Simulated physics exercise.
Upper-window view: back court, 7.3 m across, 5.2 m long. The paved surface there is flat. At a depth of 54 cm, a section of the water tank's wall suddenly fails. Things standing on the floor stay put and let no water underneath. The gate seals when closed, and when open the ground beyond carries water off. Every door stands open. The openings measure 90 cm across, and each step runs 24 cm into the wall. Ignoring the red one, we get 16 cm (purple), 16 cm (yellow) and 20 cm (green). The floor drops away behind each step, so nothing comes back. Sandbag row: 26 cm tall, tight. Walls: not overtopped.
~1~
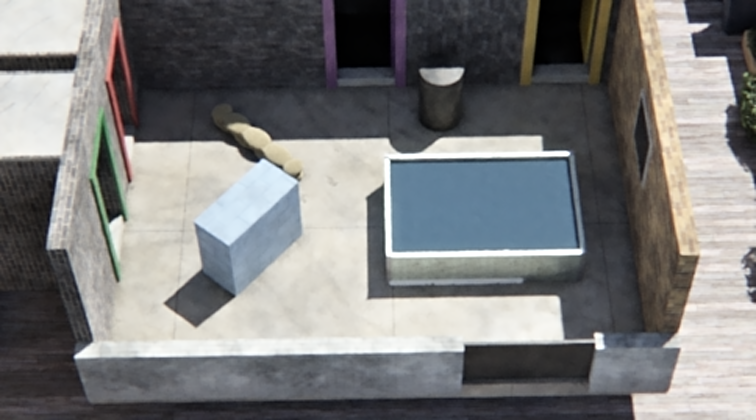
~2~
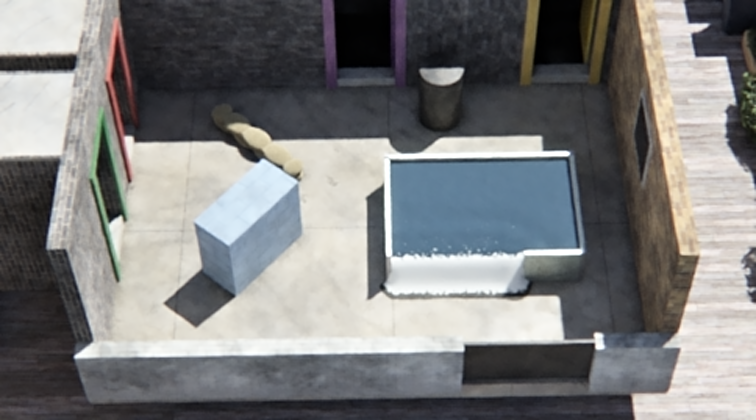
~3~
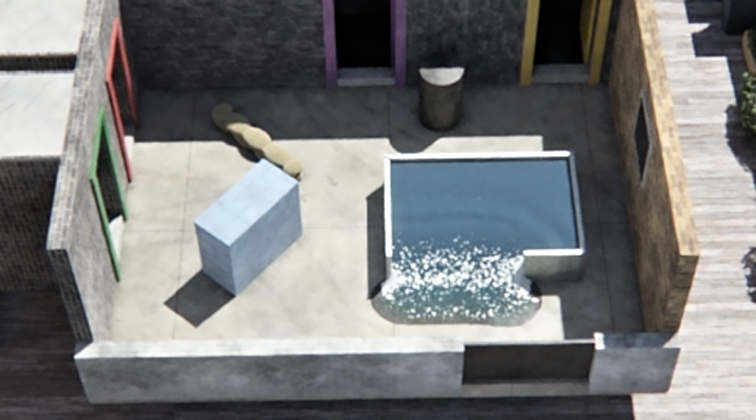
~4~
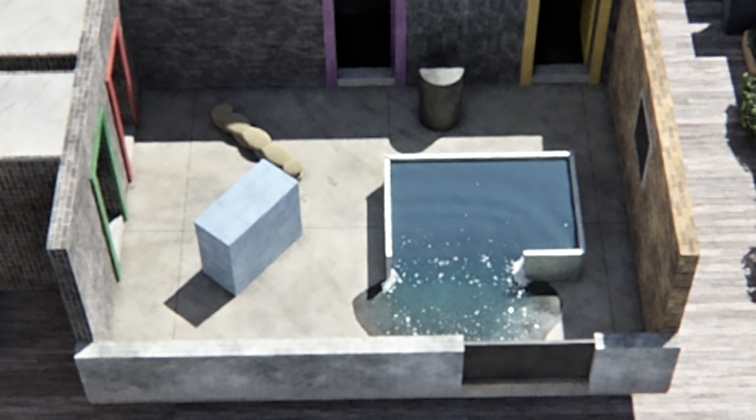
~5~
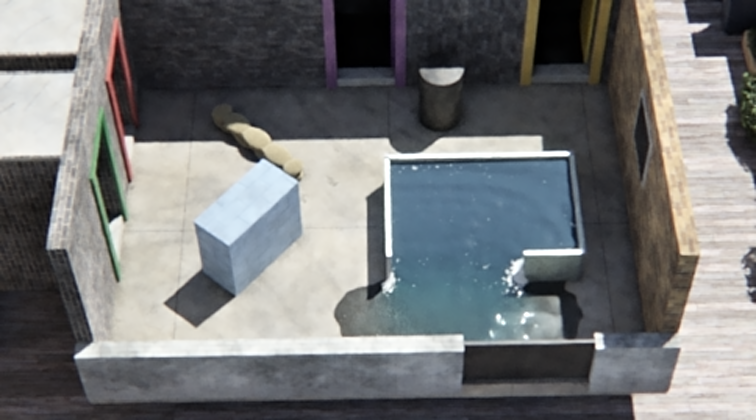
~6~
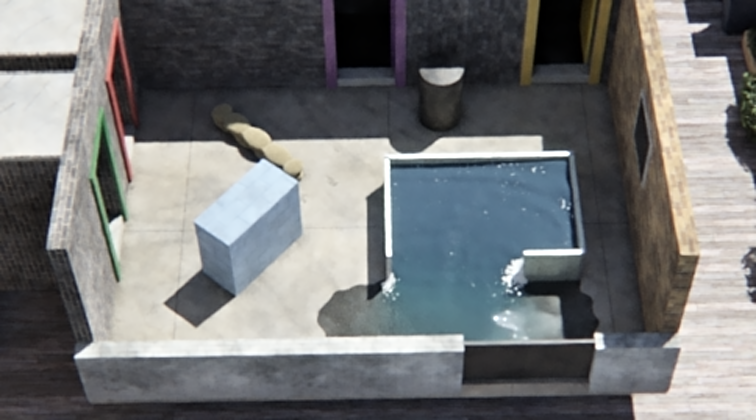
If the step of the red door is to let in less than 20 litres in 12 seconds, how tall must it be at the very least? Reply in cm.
At the very least, close to 7 cm.
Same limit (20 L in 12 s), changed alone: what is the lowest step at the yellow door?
For yellow, a step near 13.0 cm.
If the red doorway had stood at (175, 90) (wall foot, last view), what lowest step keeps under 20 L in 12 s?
Close to 10.5 cm at the least.
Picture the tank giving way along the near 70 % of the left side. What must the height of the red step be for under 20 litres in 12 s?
Then 13.0 cm.
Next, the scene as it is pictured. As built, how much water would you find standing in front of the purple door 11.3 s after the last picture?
It comes to about 8.0 centimetres deep.
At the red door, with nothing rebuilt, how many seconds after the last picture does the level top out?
That happens close to 8.5 s on the clock.
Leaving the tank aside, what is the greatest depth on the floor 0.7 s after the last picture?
I'd put it near 43 cm.
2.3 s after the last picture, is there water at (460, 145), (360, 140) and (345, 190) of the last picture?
One by one: Clear, clear, clear.
Then, 0.7 s after the last picture water covers 15 % of the floor, deepest (43 cm) near (443, 369); it has not reached the red door.
Then, 2.3 s after the last picture water covers 45 % of the floor, deepest (28 cm) near (120, 375); it has not reached the red door.
Then, 11.3 s after the last picture water covers 95 % of the floor, deepest (11 cm) near (289, 156); 7 cm at the red door, 3 litres in over its 10 cm step.
At the red door as built, the water peaked near 11 cm, 8.3 s after the last picture.
With a step of 6 cm, 28 litres would have come in within the 12 s; with 8 cm, 11 litres. So under 20 litres takes about 7 cm.
